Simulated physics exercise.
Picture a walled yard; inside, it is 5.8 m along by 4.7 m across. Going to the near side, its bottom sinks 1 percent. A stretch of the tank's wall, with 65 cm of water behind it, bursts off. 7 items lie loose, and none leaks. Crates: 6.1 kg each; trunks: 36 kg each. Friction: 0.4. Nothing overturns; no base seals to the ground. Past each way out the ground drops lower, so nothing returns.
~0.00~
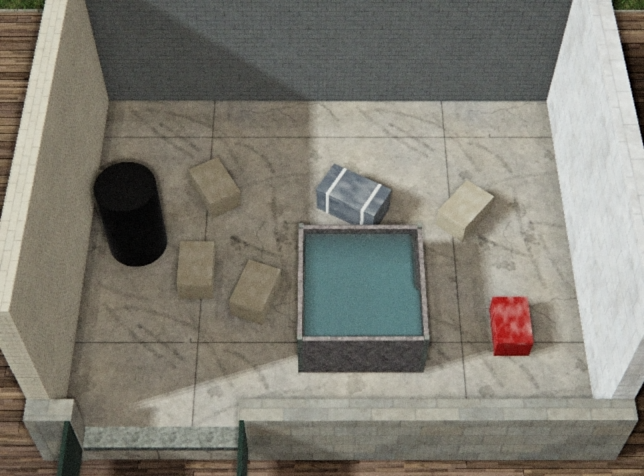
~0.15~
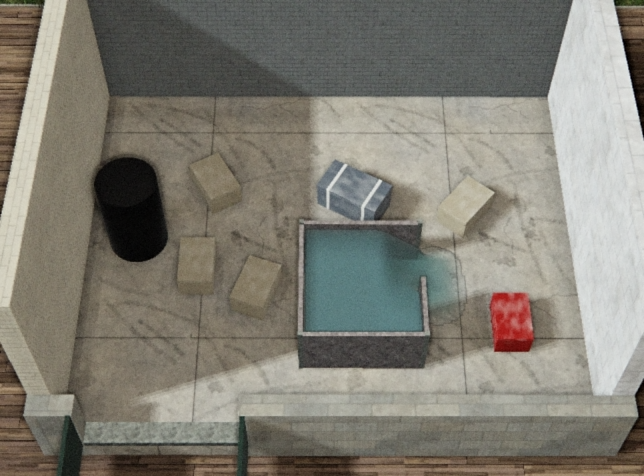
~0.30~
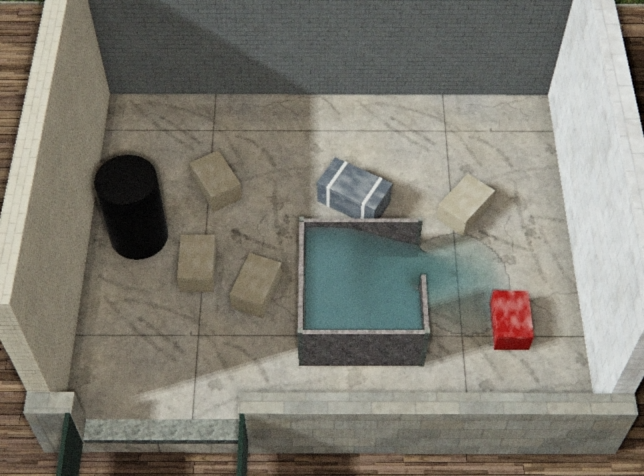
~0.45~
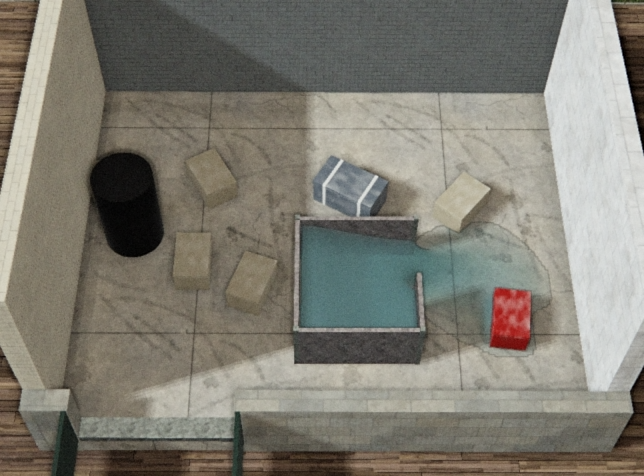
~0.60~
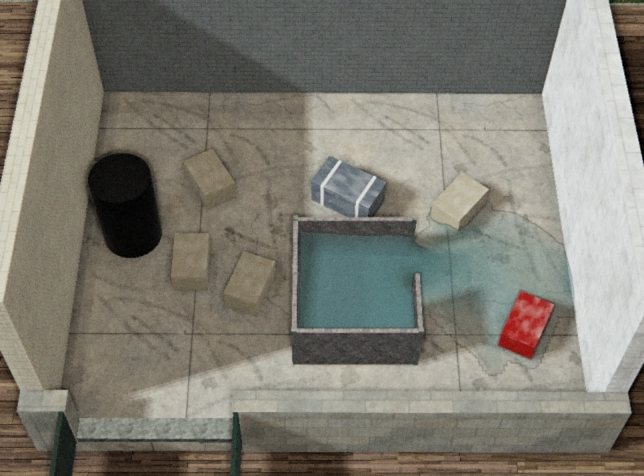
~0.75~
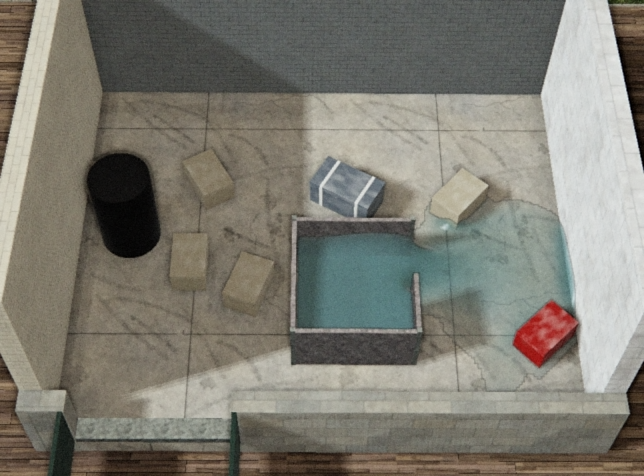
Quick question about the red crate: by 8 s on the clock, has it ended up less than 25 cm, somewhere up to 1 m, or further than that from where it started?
Up to 1 m.
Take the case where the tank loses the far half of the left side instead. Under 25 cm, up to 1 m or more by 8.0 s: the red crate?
With that failure, the red crate remains in position.
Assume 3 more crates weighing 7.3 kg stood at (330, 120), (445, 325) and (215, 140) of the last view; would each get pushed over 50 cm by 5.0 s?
So that's beyond the threshold, beyond the threshold and within the threshold, in that sequence.
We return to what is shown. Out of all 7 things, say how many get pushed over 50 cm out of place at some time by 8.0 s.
That adds up to 3.
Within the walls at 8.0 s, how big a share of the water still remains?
Some 96 per cent remains.
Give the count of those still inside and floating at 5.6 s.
1.
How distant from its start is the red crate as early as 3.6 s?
About 80 cm.
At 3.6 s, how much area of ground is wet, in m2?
Wet area: Approx. 15 m2.
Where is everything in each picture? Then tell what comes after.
The red crate at (513, 319) rests on the ground; 1.8 m2 under water; 0 of 7 have shifted, in the first frame.
The red crate at (513, 315) rests on the ground; water covers 2.2 m2; 0 of 7 have shifted, in the second frame.
The red crate at (513, 313) rests on the ground; 2.9 m2 under water; 0 of 7 have shifted, in the third frame.
The red crate at (513, 312) rests on the ground, 4 cm from its start; water covers 3.7 m2; 0 of 7 have shifted, in the fourth frame.
The red crate at (528, 318) rests on the ground, 24 cm from its start; water covers 4.5 m2; 1 of 7 have shifted, in the fifth frame.
The red crate at (548, 327), on the bottom, 49 cm from its start; 5.1 m2 under water; 2 of 7 have shifted, in the sixth frame.
After 1.6 s the red crate is near (551, 378), 0.9 m from its start, afloat; 0 of 7 are out; 1 afloat.
After 3.6 s the red crate is near (444, 315), 0.7 m from its start, afloat; 0 of 7 are out; 1 afloat.
After 5.6 s the red crate is near (540, 317), 0.4 m from its start, afloat; 0 of 7 are out; 1 afloat.
After 8.0 s the red crate is near (475, 358), 0.7 m from its start, afloat; 0 of 7 are out; 5 afloat.
